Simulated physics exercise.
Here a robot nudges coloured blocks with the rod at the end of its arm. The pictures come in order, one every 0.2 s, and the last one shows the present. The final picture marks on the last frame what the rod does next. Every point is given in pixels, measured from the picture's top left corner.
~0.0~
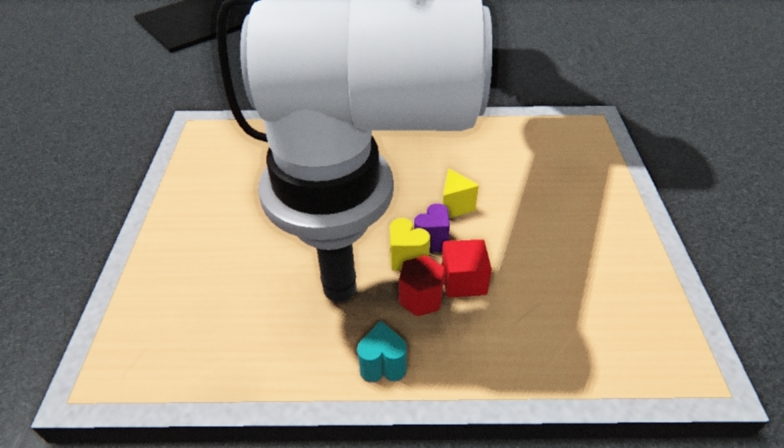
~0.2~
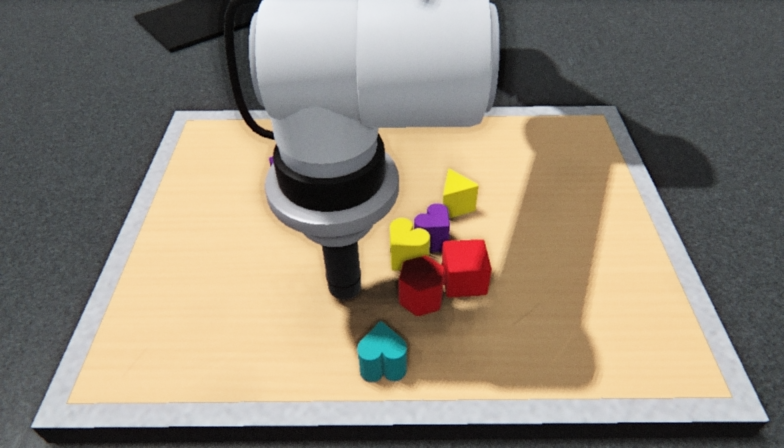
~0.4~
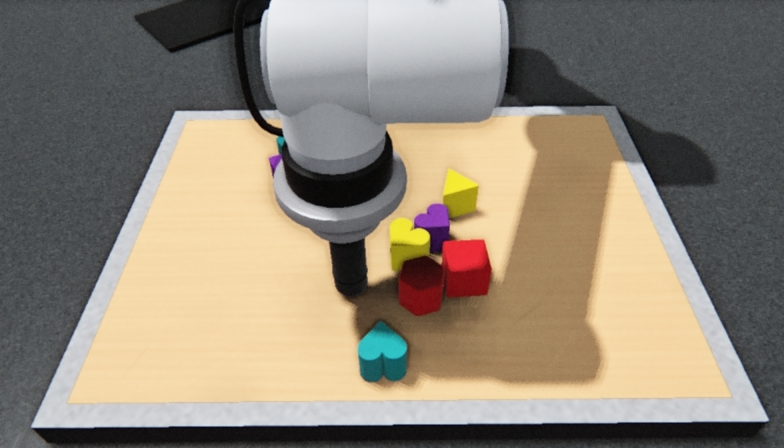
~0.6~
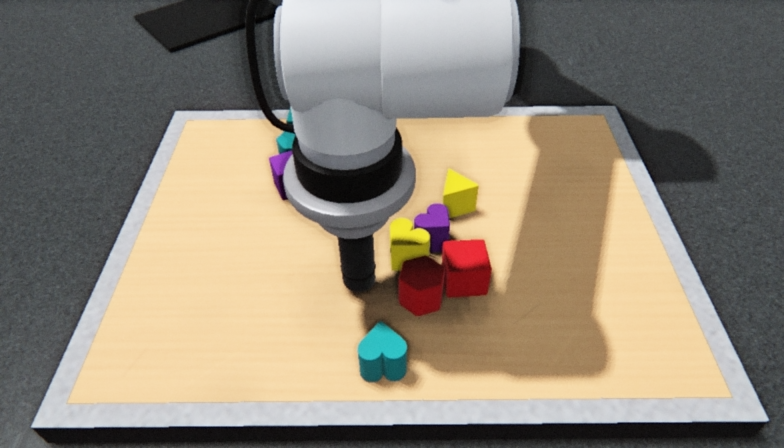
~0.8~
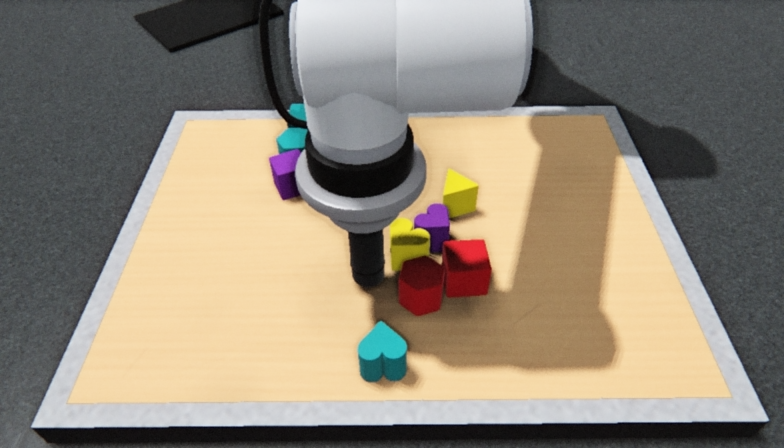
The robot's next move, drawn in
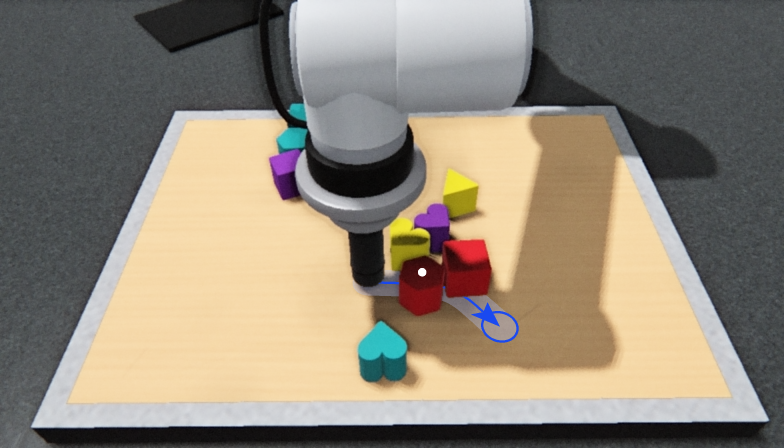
A white robot arm with a black rod moves over a pale wooden board with a grey rim, seen from above by a still camera. Yellow, purple and red blocks cluster right of the rod, with a teal heart nearer the front. The arm glides slightly right and back, gradually uncovering purple and teal blocks behind it, while all the blocks stay still.
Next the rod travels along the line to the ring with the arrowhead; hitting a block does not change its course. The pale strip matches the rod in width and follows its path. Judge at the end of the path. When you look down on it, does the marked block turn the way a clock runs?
Yes
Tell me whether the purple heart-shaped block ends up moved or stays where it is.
At the end of the path, it will still be in place.
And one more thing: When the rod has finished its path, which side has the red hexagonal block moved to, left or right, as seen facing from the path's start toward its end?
Heads right.
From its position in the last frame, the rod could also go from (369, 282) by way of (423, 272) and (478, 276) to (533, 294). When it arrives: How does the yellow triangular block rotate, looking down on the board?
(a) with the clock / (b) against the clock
Option a.
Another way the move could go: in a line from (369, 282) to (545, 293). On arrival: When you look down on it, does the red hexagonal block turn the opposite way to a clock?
No, it doesn't check out.
The drawn path runs from (369, 282) over (417, 284) and (463, 296) to (500, 327); the dot is on the red hexagonal block.
The first path, step by step. One third of the way, rod (417, 277); red hexagonal block (445, 281), turned 35° clockwise; red square (476, 256), turned 30° anticlockwise.
Two thirds of the way, rod (464, 289); red hexagonal block (476, 304), turned 90° clockwise; red square (509, 258), turned 55° anticlockwise.
At the end, rod (501, 320); yellow heart-shaped block not moved; red hexagonal block (491, 334), turned 150° clockwise; purple heart-shaped block not moved; red square (518, 261), turned 80° anticlockwise.
